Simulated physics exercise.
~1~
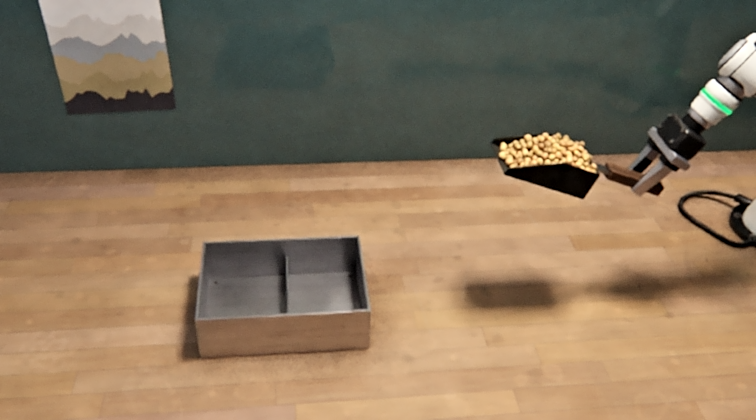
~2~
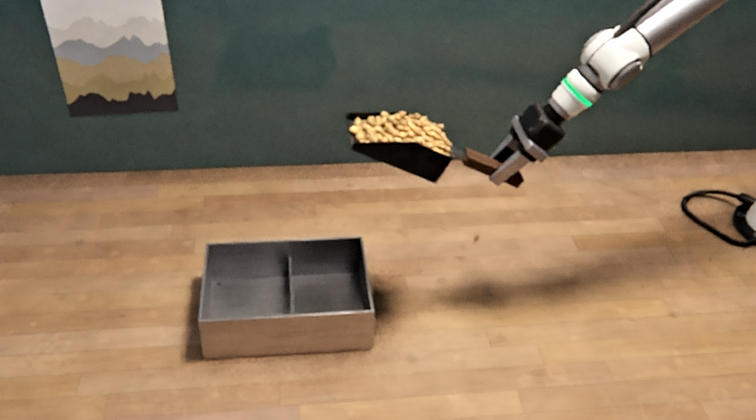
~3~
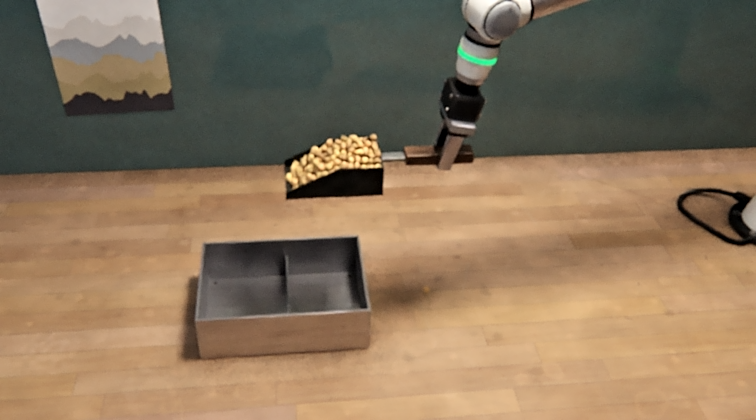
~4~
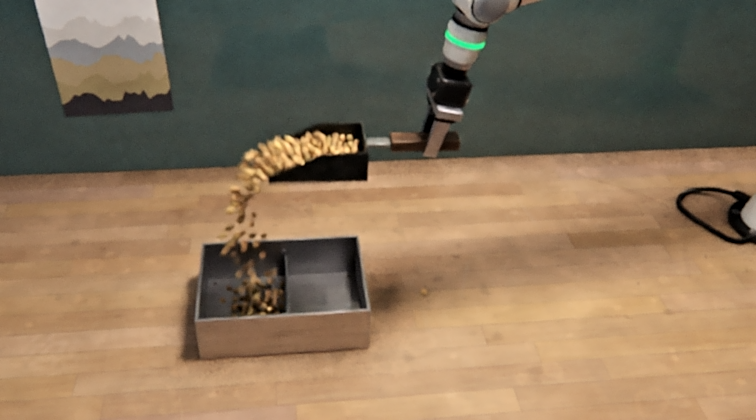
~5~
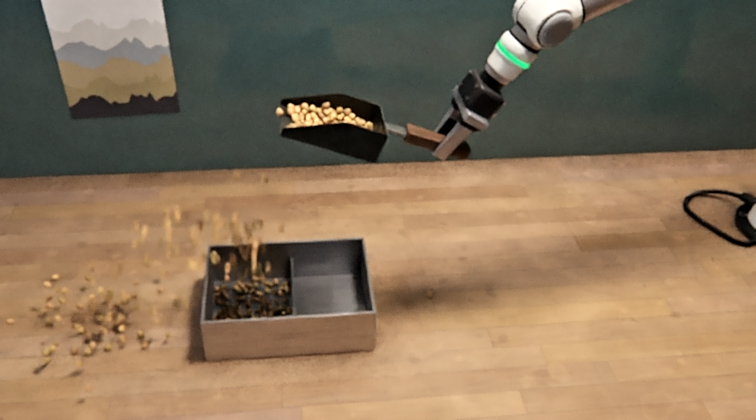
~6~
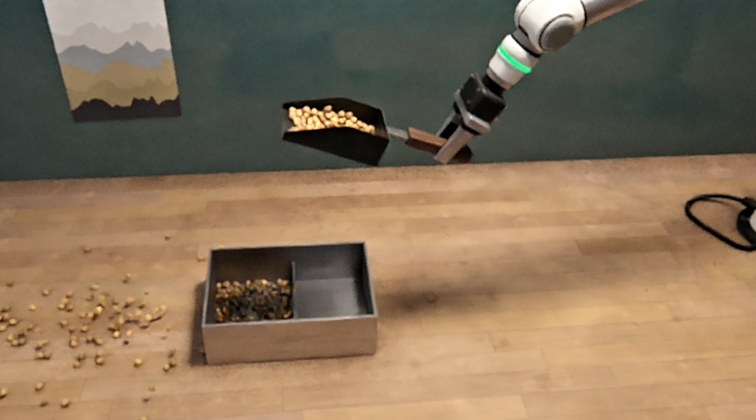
The clip shows a robot arm carrying a black scoop heaped with dried chickpeas leftward over a divided box, then tipping many out. Some land in the box's left compartment, others scatter across the wooden table to its left, and the scoop tilts back, still holding some.
